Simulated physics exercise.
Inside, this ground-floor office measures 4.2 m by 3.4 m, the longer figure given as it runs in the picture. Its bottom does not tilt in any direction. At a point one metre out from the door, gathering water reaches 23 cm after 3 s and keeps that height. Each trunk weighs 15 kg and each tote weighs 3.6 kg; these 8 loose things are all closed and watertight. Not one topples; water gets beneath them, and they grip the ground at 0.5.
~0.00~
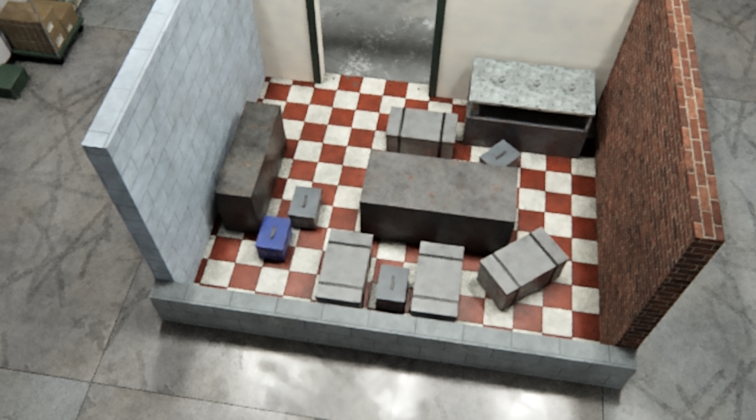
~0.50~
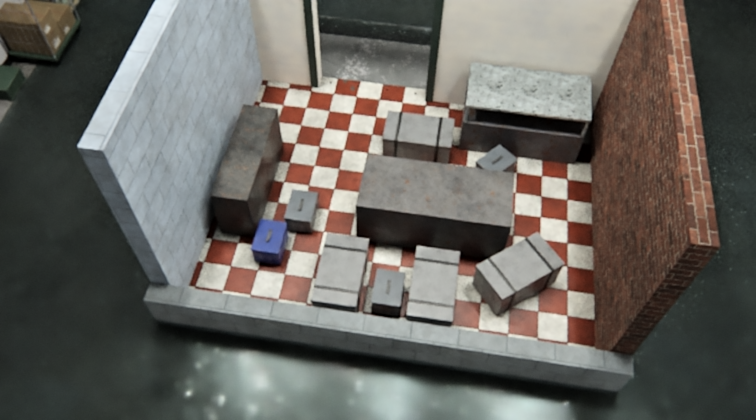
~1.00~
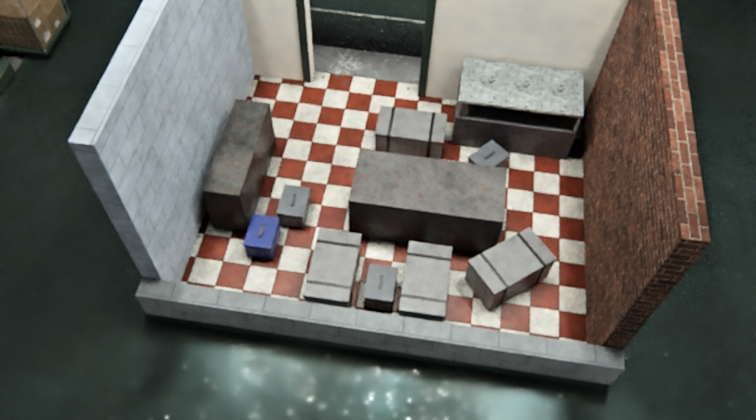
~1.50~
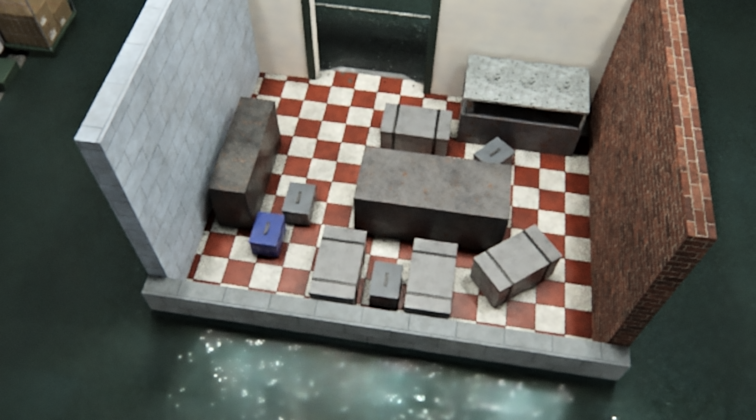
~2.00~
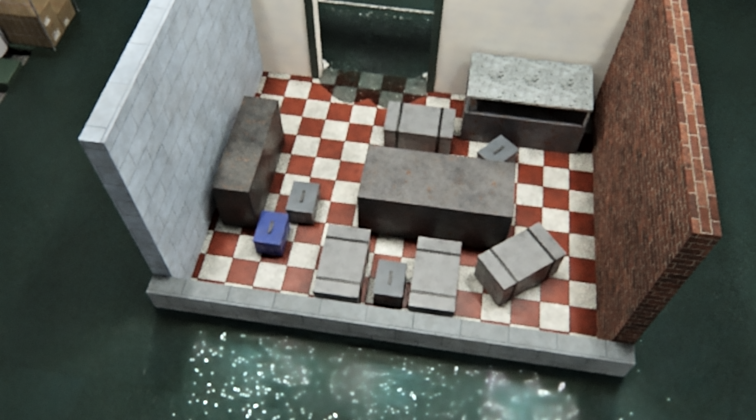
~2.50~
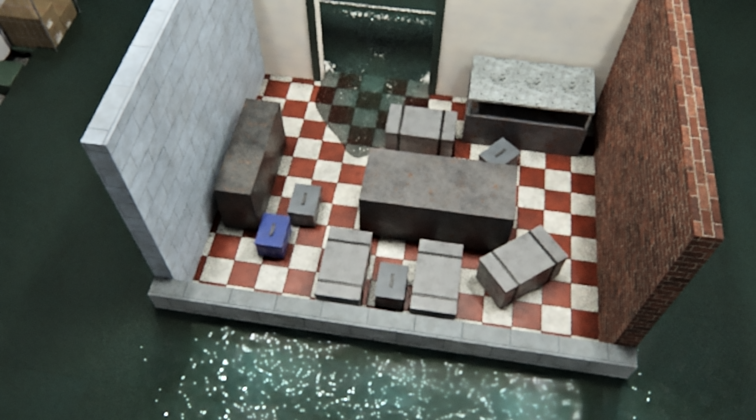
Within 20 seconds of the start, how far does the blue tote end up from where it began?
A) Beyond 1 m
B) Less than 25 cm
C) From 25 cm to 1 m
The answer is C.
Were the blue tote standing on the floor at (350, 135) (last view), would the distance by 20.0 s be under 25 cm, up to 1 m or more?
So it journeys a long way.
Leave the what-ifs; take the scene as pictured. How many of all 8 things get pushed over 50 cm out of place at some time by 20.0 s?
The total is 8.
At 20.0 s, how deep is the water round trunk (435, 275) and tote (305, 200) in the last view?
I'd put it at 23 cm and 25 cm respectively.
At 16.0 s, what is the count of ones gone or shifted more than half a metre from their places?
Tally: 8.
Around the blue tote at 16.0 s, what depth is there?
Around 22 cm.
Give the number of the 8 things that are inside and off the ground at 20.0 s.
My tally comes to 8.
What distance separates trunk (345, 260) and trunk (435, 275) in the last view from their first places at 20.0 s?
They've ended up 100 cm and 100 cm away, in that order.
After 4.0 s the blue tote is near (269, 244), 0.2 m from its start, aground; 1 afloat.
After 9.0 s the blue tote is near (241, 254), 0.5 m from its start, afloat; 8 afloat.
After 16.0 s the blue tote is near (220, 220), 0.5 m from its start, afloat; 8 afloat.
After 20.0 s the blue tote is near (219, 217), 0.5 m from its start, afloat; 8 afloat.
